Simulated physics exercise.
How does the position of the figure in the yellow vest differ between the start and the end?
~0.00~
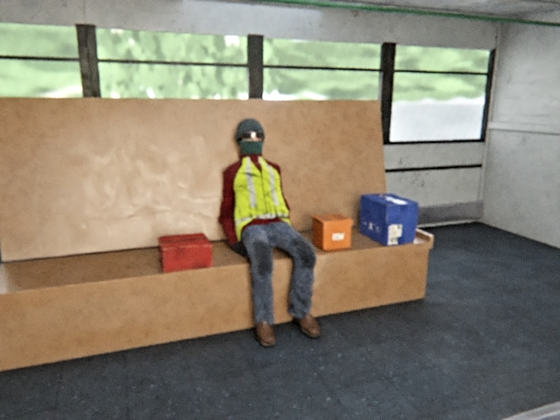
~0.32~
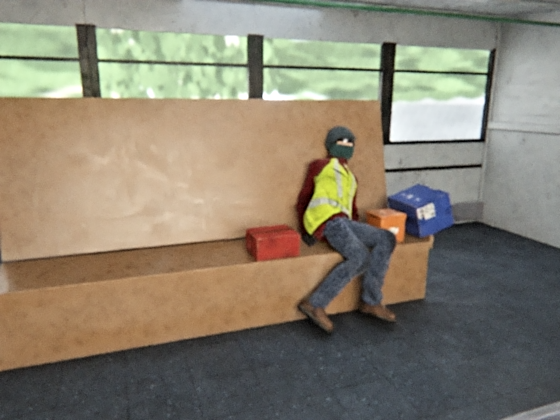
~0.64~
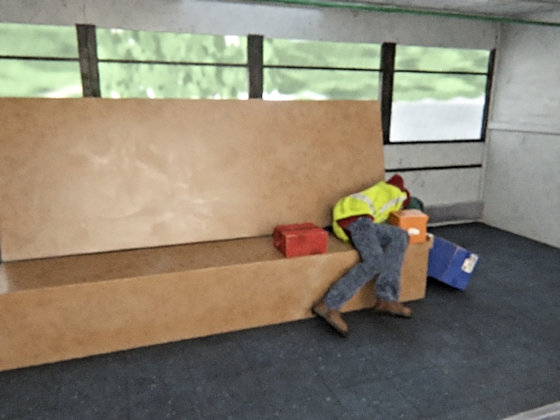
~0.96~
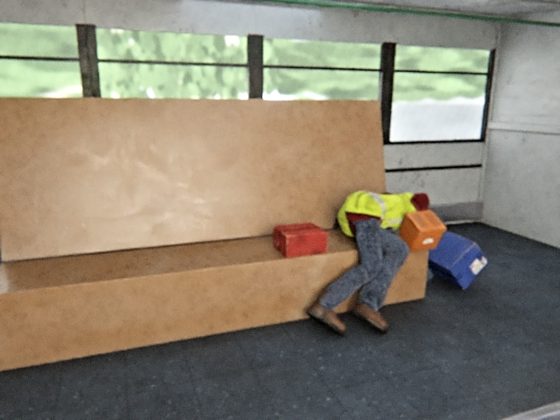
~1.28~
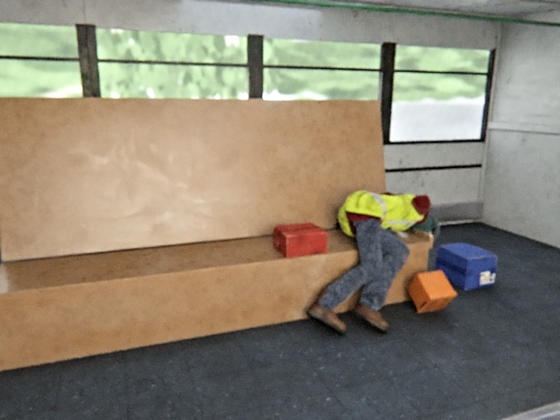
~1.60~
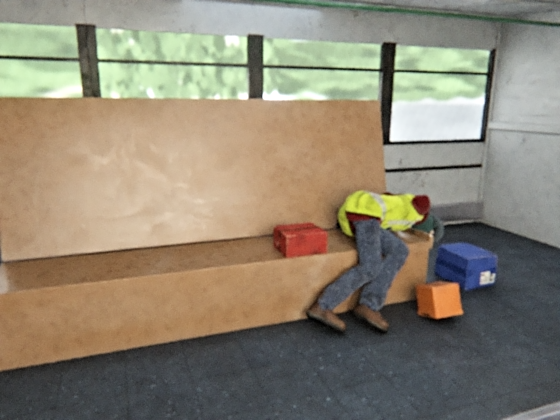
At the start the figure sits upright around the middle of the bench, against the backrest. By the end it is farther right, slumped over sideways at the right end of the bench with its hips still on the seat.
